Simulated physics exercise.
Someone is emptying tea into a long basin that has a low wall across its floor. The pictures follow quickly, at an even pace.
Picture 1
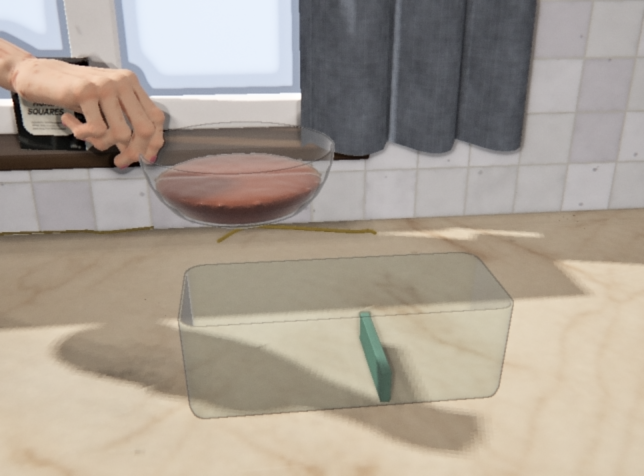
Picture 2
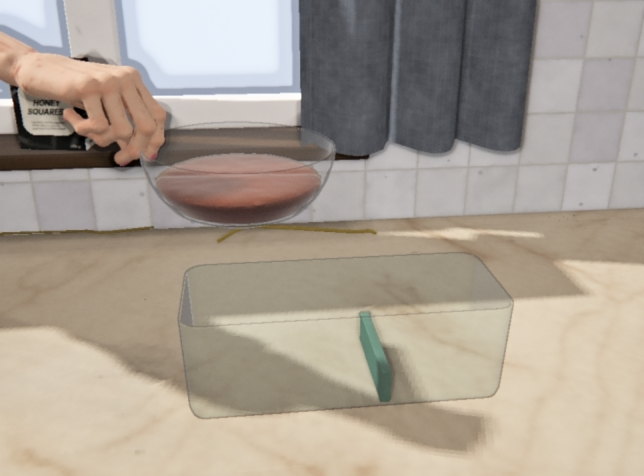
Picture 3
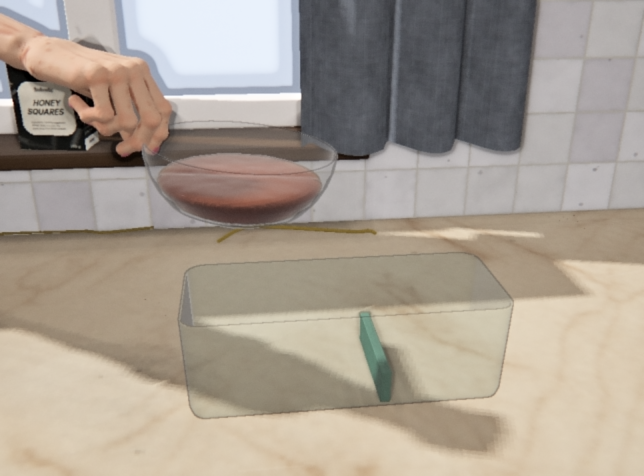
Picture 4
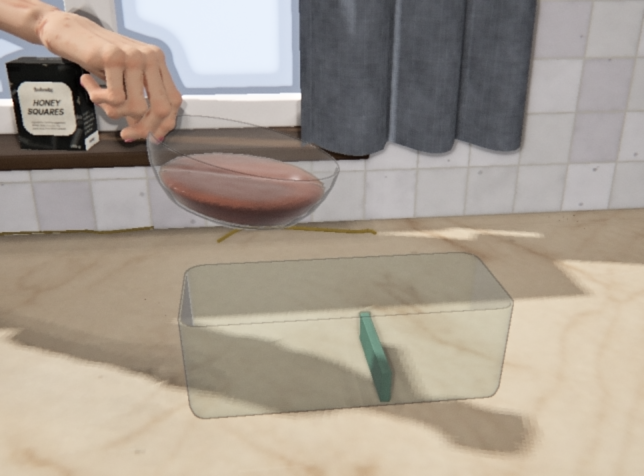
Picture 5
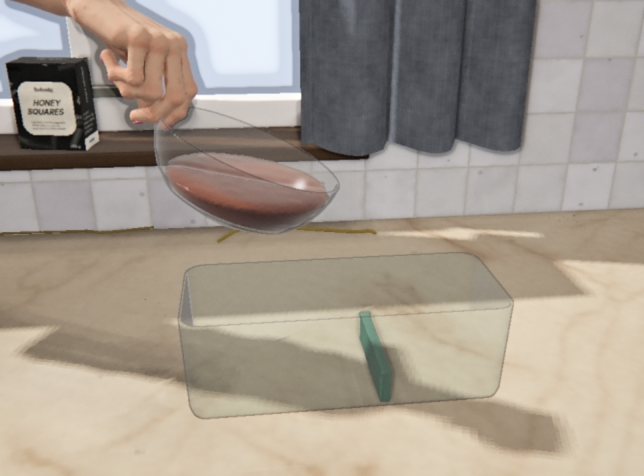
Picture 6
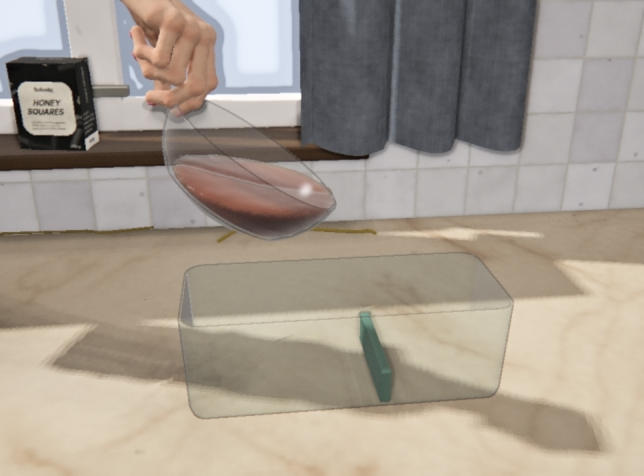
A hand tilts a clear bowl of reddish-brown tea rightward above a long, clear basin.
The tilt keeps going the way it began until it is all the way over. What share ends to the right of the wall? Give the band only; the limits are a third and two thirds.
Less than a third.
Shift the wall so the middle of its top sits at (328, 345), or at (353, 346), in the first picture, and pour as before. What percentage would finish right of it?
In order, some 70 and 50 in a hundred.
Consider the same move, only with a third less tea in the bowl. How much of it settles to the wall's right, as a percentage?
15 per cent or so.
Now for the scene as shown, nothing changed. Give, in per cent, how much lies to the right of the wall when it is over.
Around 25 percent.
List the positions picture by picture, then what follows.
Tilt 0°; pouring edge (332, 144); surface from (154, 178) to (321, 172); the long basin's rim runs from (183, 296) to (494, 279); the wall's top is at (375, 342), in the first frame.
Tilt 2°; pouring edge (333, 146); surface from (155, 176) to (322, 173), in the second frame.
Tilt 6°; pouring edge (335, 154); surface from (157, 173) to (322, 176), in the third frame.
Tilt 14°; pouring edge (337, 166); surface from (159, 168) to (324, 182), in the fourth frame.
Tilt 24°; pouring edge (337, 183); surface from (164, 164) to (325, 186), in the fifth frame.
Tilt 35°; pouring edge (333, 201); surface from (173, 163) to (331, 191), in the sixth frame.
A moment on, the bowl is tipped right over and 4 per cent is still to pour, 57 is left of the wall and 11 right of it.
Next, the bowl is tipped right over and 0 per cent is still to pour, 69 is left of the wall and 22 right of it.
Then the bowl is tipped right over and 0 per cent is still to pour, 64 is left of the wall and 23 right of it.
Later the bowl is tipped right over and 0 per cent is still to pour, 69 is left of the wall and 24 right of it.
Finally, 69 per cent lies left of the wall, 24 right of it and 8 outside.
